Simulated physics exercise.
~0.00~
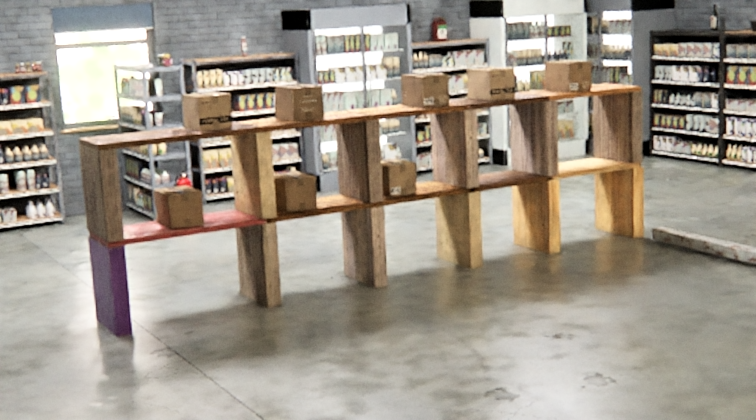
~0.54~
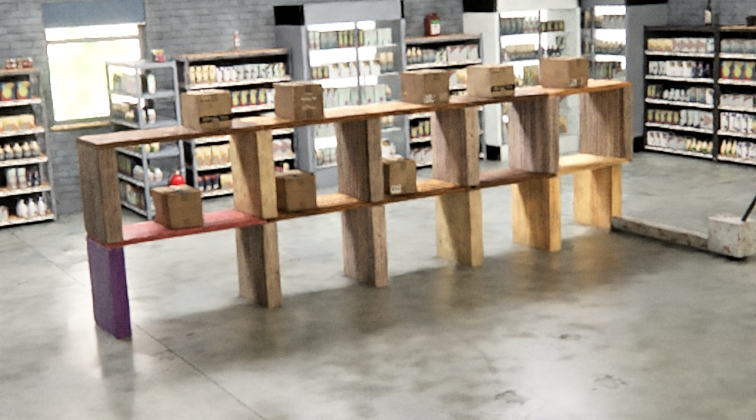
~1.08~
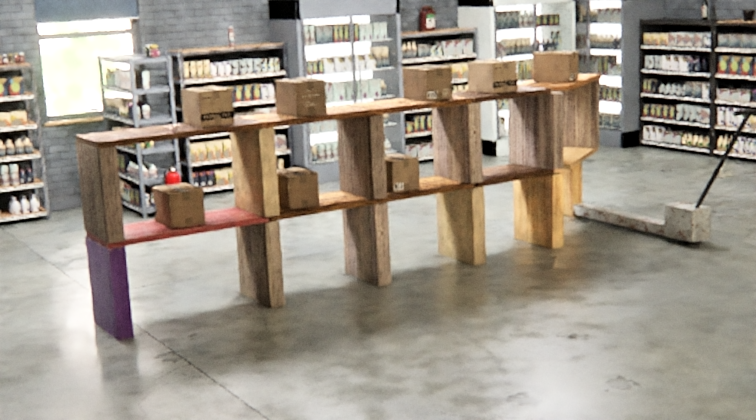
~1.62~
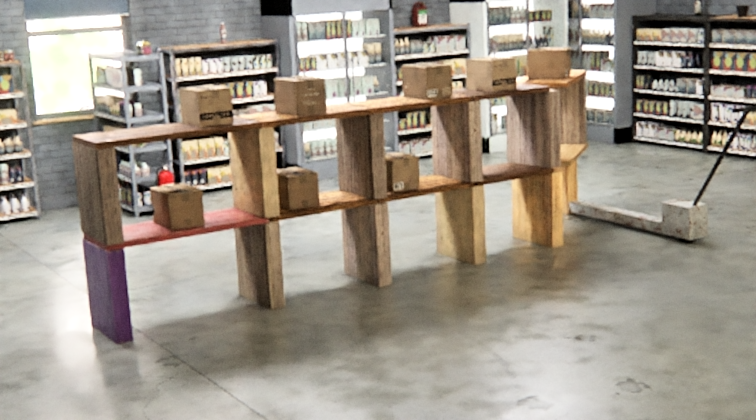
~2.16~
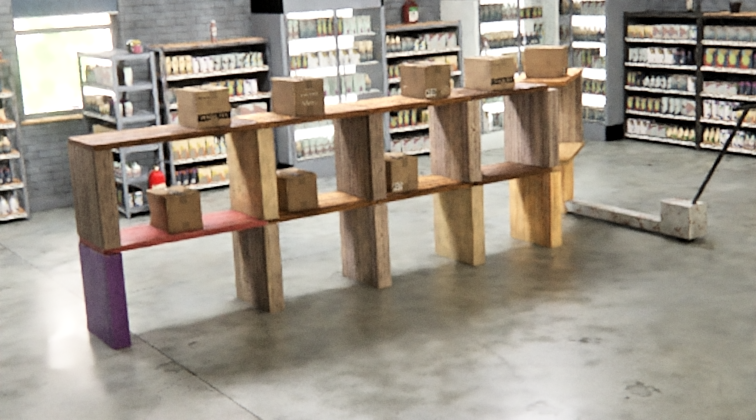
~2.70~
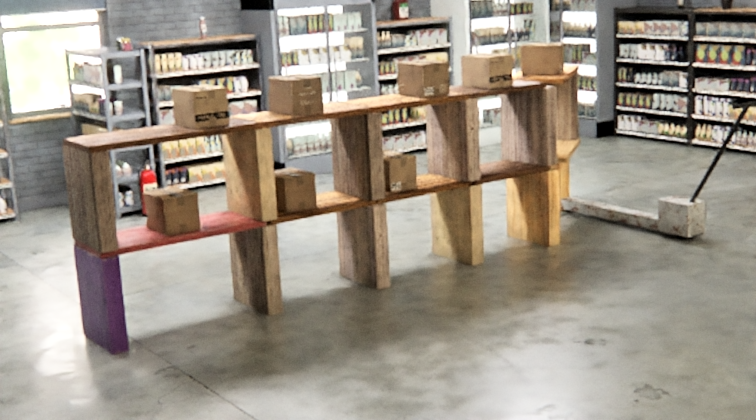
A long two-tier shelf of loose boards and timber uprights stands on a shiny concrete floor in a shop, seen from slightly above, with stocked shelves and lit cabinets along the grey brick wall behind. A purple upright holds the lower left corner beneath a red board, and cardboard cartons sit on both levels. A low pale beam with a dark handle slides in from the right toward the far foot. The right-hand end shifts and swings out of line, then the beam halts. The shelf stays standing, its cartons still up, as the view drifts slightly sideways.
